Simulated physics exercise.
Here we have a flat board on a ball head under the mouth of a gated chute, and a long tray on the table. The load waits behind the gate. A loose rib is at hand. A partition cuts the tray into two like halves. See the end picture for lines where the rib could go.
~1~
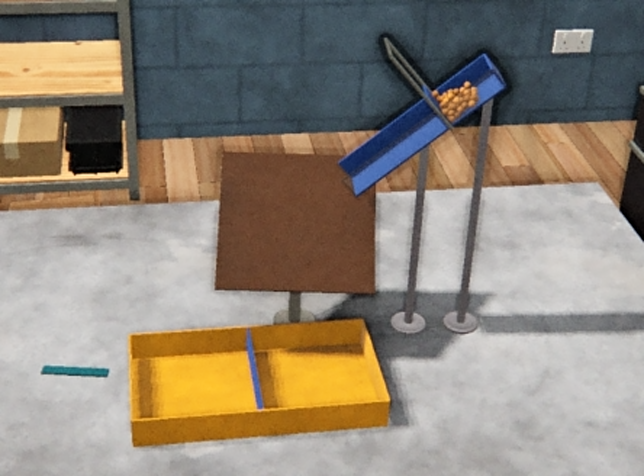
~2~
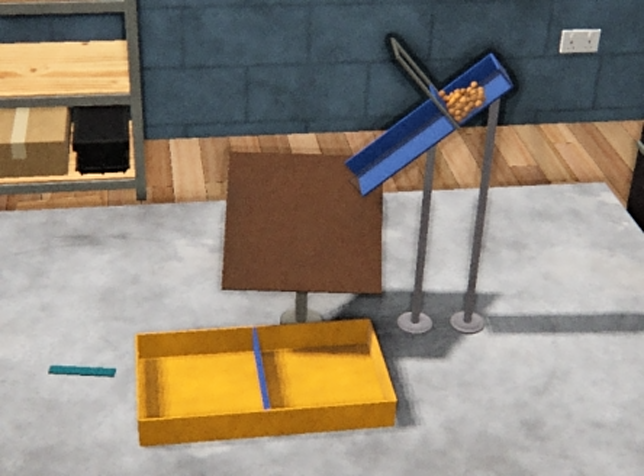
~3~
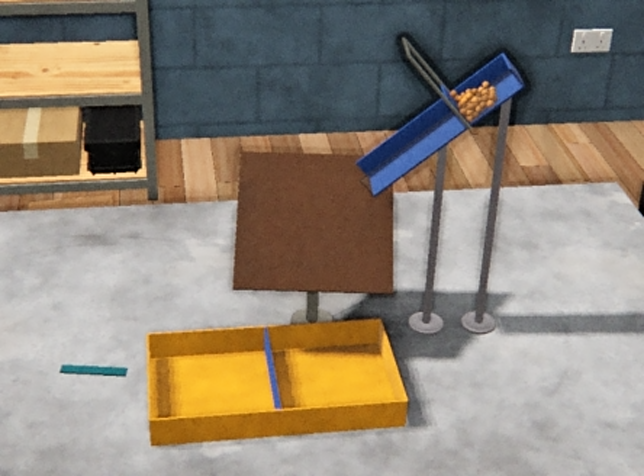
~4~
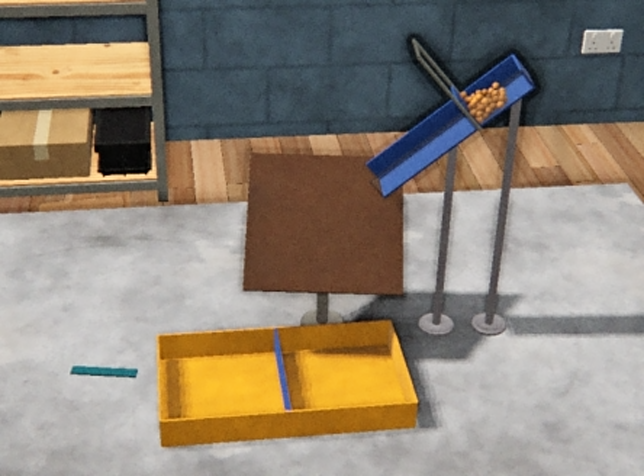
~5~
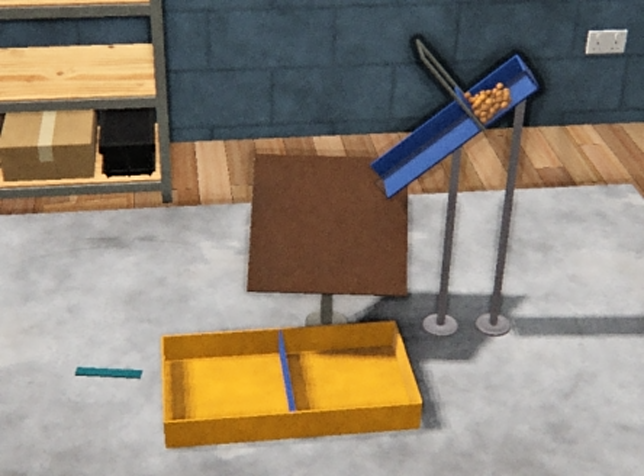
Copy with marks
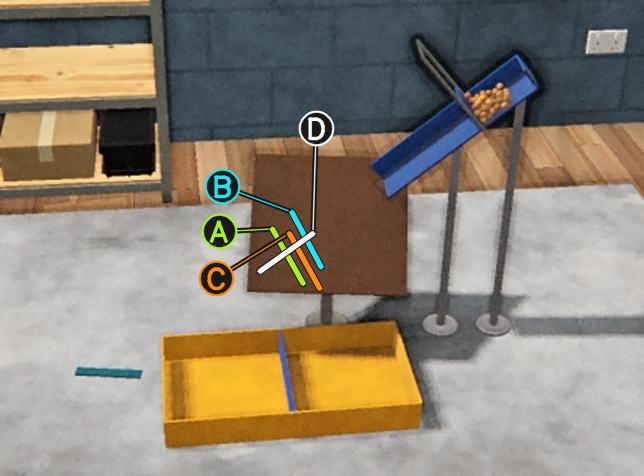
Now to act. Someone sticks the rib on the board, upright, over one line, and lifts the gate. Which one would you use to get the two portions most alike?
Go for D.
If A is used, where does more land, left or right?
More lands on the right.
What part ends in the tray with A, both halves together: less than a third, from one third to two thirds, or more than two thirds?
It is more than two thirds.
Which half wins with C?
Right.
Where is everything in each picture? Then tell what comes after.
In the first frame, load behind the gate at (455, 101), roasted chickpeas; lip of the chute at (354, 188), sloping fairly steeply.
In the second frame, middle of the board at (304, 221), tilted fairly steeply; middle of its low edge at (302, 291); of its high edge at (306, 154).
In the third frame, front corners of the tray at (150, 420) and (407, 400); front end of its middle wall at (280, 410); gate still shut at (447, 96).
In the fourth frame, middle of the load at (483, 102); lip at (382, 189).
In the fifth frame, middle of the load at (487, 103); lip at (386, 190).
On the marked copy, line A from (272, 228) to (303, 283); line B from (291, 212) to (321, 267); line C from (289, 233) to (319, 288); line D from (312, 233) to (259, 271).
If A is chosen, of what is caught, a small part in the left half, most in the right.
If B is chosen, of what is caught, a small part in the left half, nearly all in the right.
If C is chosen, of what is caught, a small part in the left half, most in the right.
If D is chosen, of what is caught, about two thirds in the left half, about a third in the right.
